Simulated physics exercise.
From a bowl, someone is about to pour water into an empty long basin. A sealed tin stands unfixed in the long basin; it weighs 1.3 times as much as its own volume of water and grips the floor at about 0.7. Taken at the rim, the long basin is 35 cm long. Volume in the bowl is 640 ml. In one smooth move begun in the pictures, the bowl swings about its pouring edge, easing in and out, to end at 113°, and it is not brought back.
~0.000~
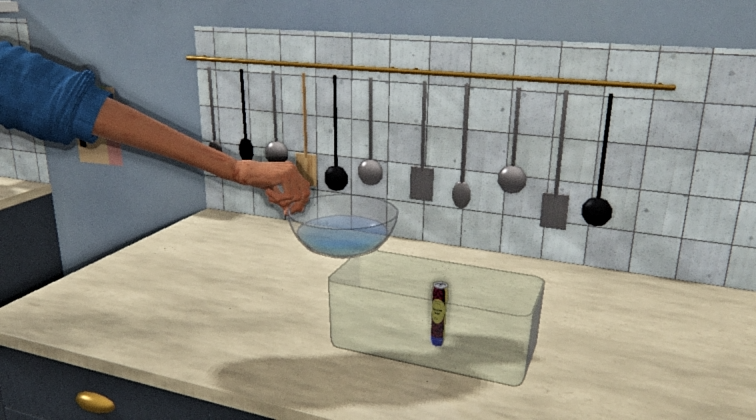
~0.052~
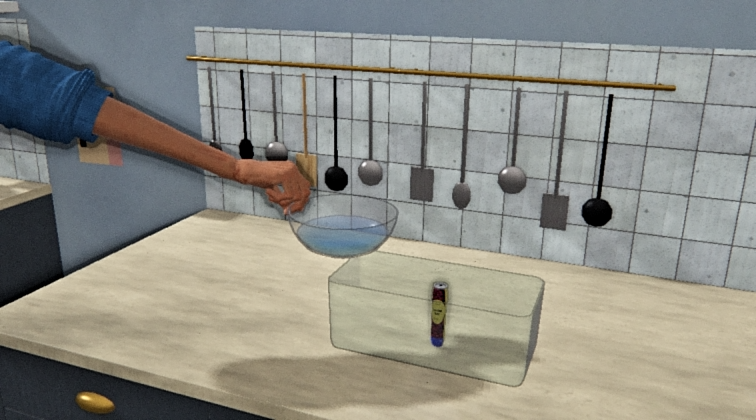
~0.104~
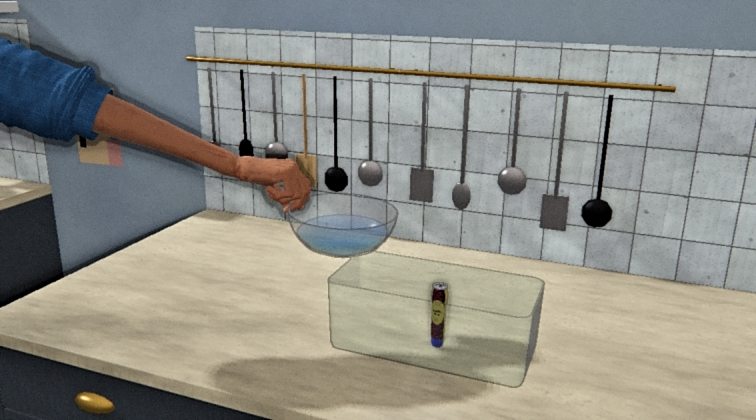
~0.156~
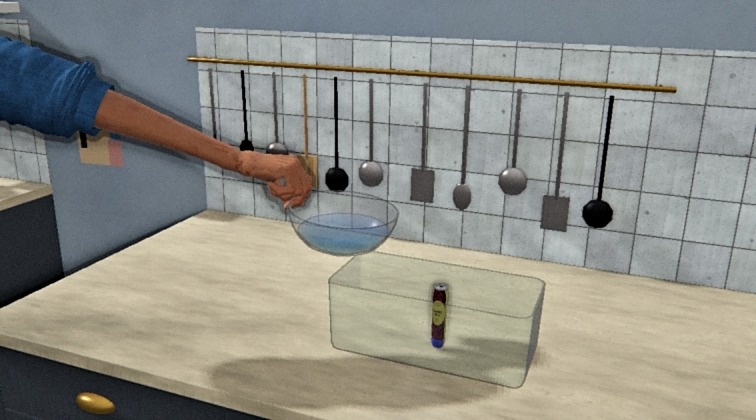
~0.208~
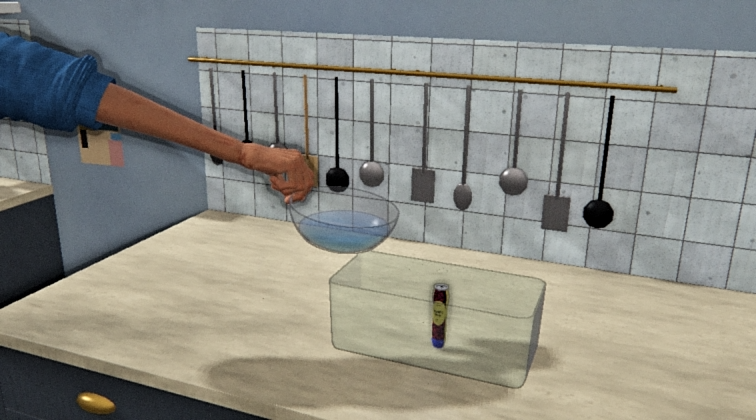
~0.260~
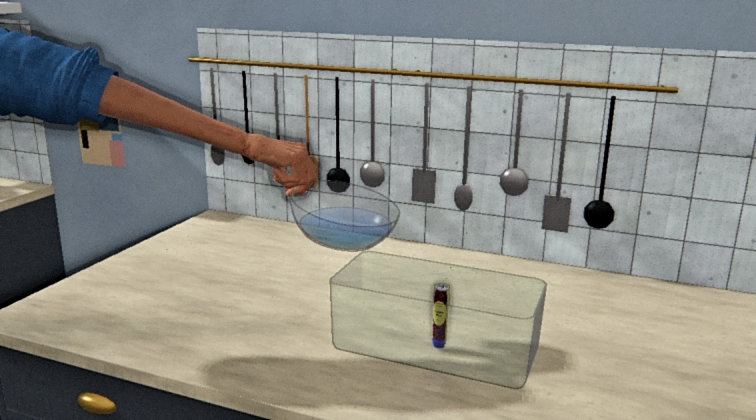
Glass bowl of blue water tilting slightly rightward in a hand above a clear long basin holding a small dark tin.
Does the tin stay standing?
It rides it out.
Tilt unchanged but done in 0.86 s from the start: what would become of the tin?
Result: Tin upright.
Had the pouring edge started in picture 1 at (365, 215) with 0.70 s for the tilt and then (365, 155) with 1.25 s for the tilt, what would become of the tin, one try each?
Trial 1 - tin tips; trial 2 - tin tips.
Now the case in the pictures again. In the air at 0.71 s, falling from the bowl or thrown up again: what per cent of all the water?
My guess is roughly 40 %.
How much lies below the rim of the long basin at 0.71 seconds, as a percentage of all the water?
Near 9 in a hundred.
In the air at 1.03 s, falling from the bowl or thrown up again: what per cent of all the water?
Around 8 percent of it is airborne.
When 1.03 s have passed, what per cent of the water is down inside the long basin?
Roughly 92 %.
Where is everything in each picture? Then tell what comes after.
In the first picture, it leans 0°; its right rim is at (394, 219); the water meets the walls at (303, 222) and (388, 235); the long basin's rim runs from (344, 264) to (538, 298); the tin's top is at (440, 288).
In the second picture, it leans 0°; its right rim is at (394, 219); the water meets the walls at (303, 222) and (388, 235).
In the third picture, it leans 2°; its right rim is at (394, 220); the water meets the walls at (303, 221) and (388, 235).
In the fourth picture, it leans 4°; its right rim is at (395, 221); the water meets the walls at (304, 219) and (388, 234).
In the fifth picture, it leans 8°; its right rim is at (395, 221); the water meets the walls at (304, 217) and (389, 231).
In the sixth picture, it leans 12°; its right rim is at (396, 221); the water meets the walls at (306, 213) and (391, 229).
Then, 0.71 s in, the tilt is 68° and 52 per cent is still to pour; the tin stands where it began.
Then, 1.03 s in, the tilt is 105° and 0 per cent is still to pour; the tin stands where it began.
Then, 1.38 s in, the tilt is 113° and 0 per cent is still to pour; the tin stands where it began.
Then, 1.75 s in, the tilt is 113° and 0 per cent is still to pour; the tin stands where it began.
Finally, the tin stands where it began.
